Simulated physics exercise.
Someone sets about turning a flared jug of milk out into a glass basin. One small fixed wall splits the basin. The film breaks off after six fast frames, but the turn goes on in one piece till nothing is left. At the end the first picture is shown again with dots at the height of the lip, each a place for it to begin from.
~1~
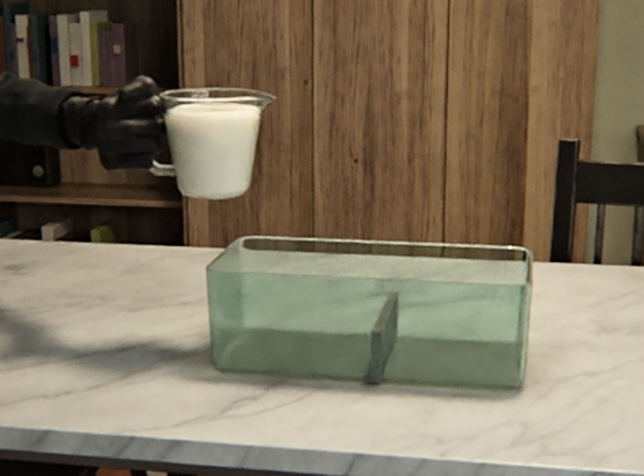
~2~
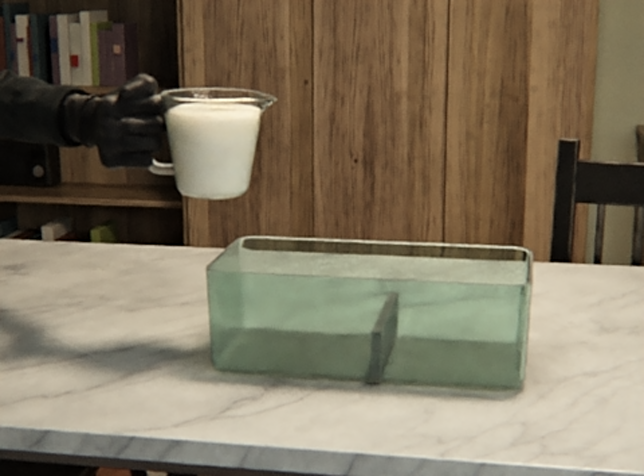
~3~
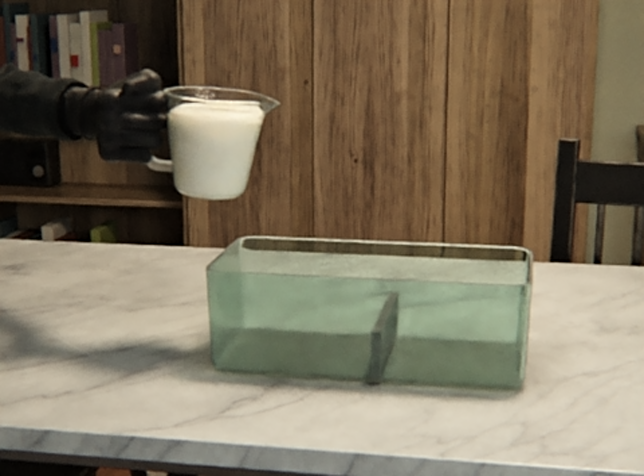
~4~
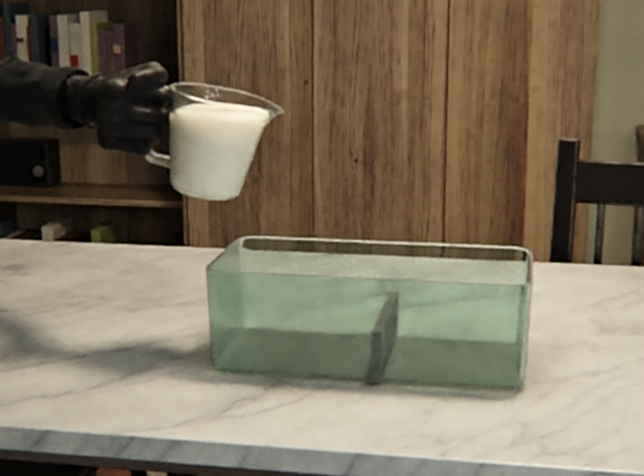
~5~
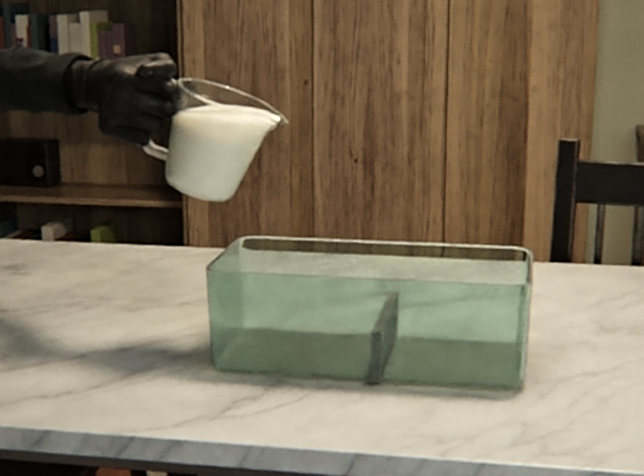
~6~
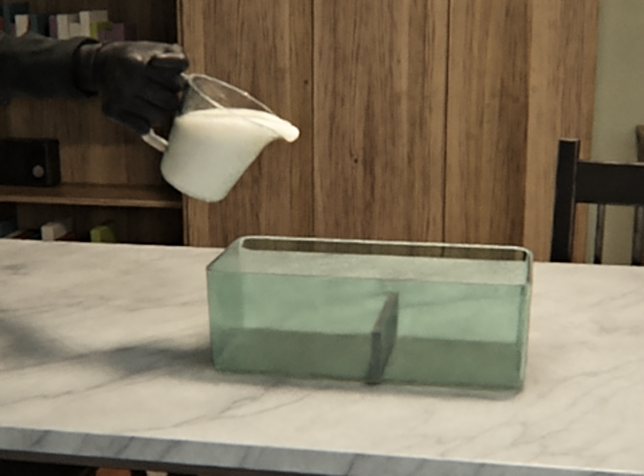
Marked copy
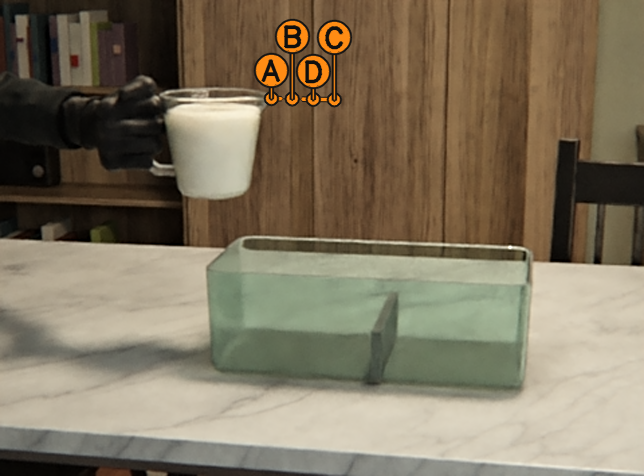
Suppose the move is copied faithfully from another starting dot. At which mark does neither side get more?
C is best.
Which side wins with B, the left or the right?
More ends on the left.
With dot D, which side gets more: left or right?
The left side.
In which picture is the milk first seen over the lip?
In picture 6.
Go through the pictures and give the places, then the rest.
Upright, lip at (274, 98); basin from (213, 369) to (524, 389); top of the wall at (386, 310); nothing has left yet, in the first frame.
Upright, lip at (275, 100); nothing has left yet, in the second frame.
Tipped about 5°, lip at (278, 104); nothing has left yet, in the third frame.
Tipped about 11°, lip at (282, 112); nothing has left yet, in the fourth frame.
Tipped about 19°, lip at (286, 122); nothing has left yet, in the fifth frame.
Tipped about 29°, lip at (288, 135); milk is over the lip, down to (288, 135), in the sixth frame.
In orange, A at (271, 98); B at (292, 98); C at (334, 99); D at (313, 99).
With A, about 96 % ends left of the wall and 2 % right of it.
With B, about 94 % ends left of the wall and 3 % right of it; 3 % is lost outside.
With C, about 53 % ends left of the wall and 47 % right of it.
With D, about 84 % ends left of the wall and 14 % right of it.
